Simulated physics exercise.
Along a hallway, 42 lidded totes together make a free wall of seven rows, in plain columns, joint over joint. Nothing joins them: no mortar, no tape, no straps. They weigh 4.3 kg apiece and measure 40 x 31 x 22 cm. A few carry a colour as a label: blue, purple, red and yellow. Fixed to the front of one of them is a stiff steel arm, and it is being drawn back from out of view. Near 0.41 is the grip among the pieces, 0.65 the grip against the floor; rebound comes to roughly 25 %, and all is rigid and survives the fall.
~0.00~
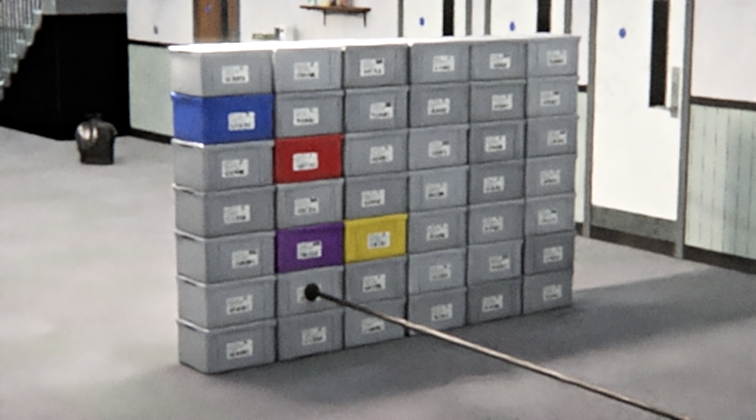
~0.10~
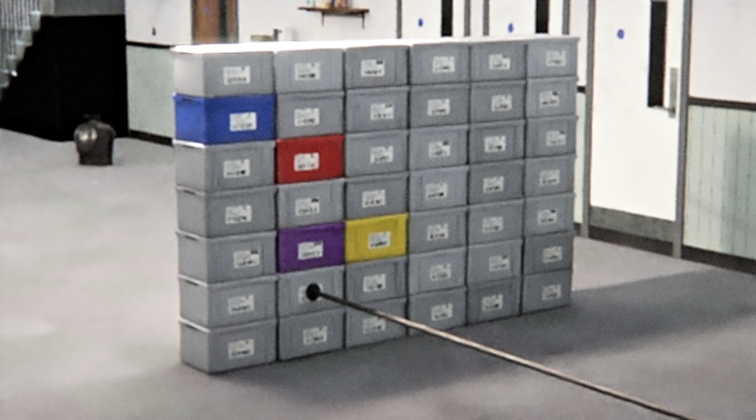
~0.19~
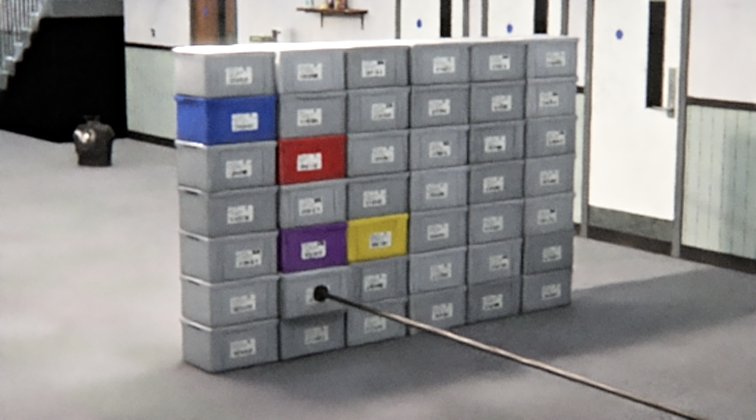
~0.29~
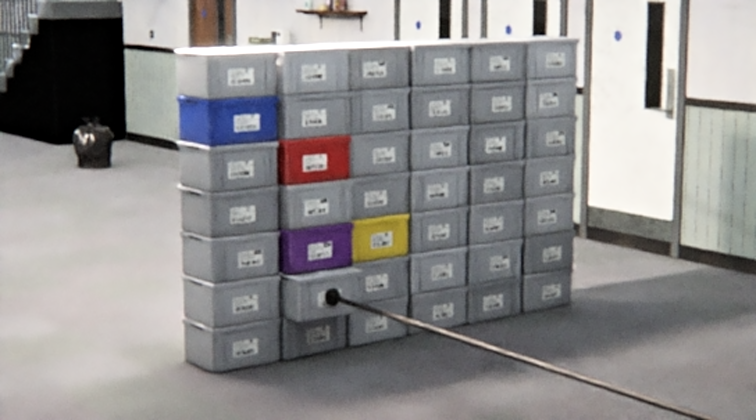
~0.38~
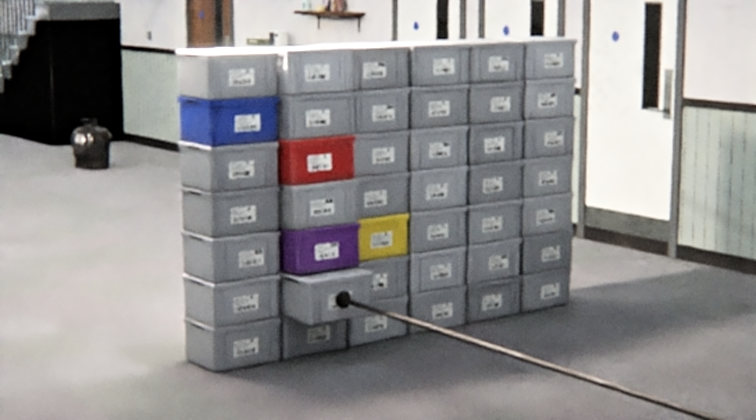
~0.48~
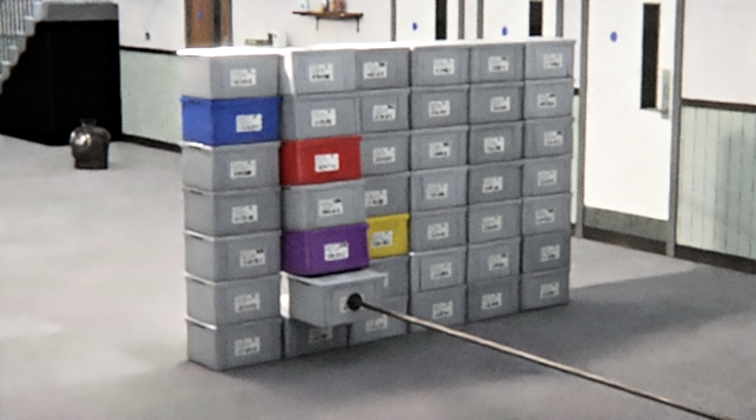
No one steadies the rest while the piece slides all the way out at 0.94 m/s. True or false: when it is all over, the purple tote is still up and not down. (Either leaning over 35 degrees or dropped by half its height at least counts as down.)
False.
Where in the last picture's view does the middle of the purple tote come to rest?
You'll find it around (341, 332) in the final frame.
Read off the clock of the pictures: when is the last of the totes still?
Somewhere close to 2.5 s.
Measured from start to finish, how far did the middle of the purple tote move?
About 55 cm from where it started.
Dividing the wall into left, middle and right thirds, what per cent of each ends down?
Per cent - left 40, middle 0, right 0.
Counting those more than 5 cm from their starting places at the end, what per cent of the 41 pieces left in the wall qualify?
I get 10 %.
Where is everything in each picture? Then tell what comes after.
In the first frame (we follow the side turned to the camera; the camera moves round a little), pulled tote (293, 285) not yet moving; purple tote (312, 248); blue tote (239, 120); yellow tote (377, 239); no other piece has moved.
In the second frame, pulled tote (294, 285) not yet moving; purple tote (313, 248).
In the third frame, pulled tote (302, 287) 58 mm out; purple tote (316, 248).
In the fourth frame, pulled tote (314, 290) 15 cm out; purple tote (323, 249) displaced 59 mm; red tote (320, 161) displaced 47 mm; 5 stirred so far.
In the fifth frame, pulled tote (324, 293) 24 cm out; purple tote (330, 249) displaced 11 cm; red tote (324, 161) displaced 9 cm; 5 stirred so far.
In the sixth frame, pulled tote (336, 295) clear of the wall, 33 cm out; purple tote (339, 250) tipped 6°; red tote (332, 161) tipped 6°; blue tote (247, 122); steepest lean 6°, the tote at (319, 333); 6 stirred so far.
Around 0.76 s, none of the 41 other totes down, 5 disturbed; purple tote tipped 14°; red tote tipped 14°.
Around 1.08 s, 5 of the 41 other totes down; purple tote tipped 52°, 17 cm lower; red tote tipped 50°, 33 cm lower.
Around 1.58 s, 5 of the 41 other totes down; purple tote on its side; red tote on its side.
Finally (2.6 s), 5 of the 41 other totes down; purple tote on its side; red tote on its side; blue tote unmoved. Seen by the last camera, middles, purple tote near (341, 332), red tote near (272, 277).
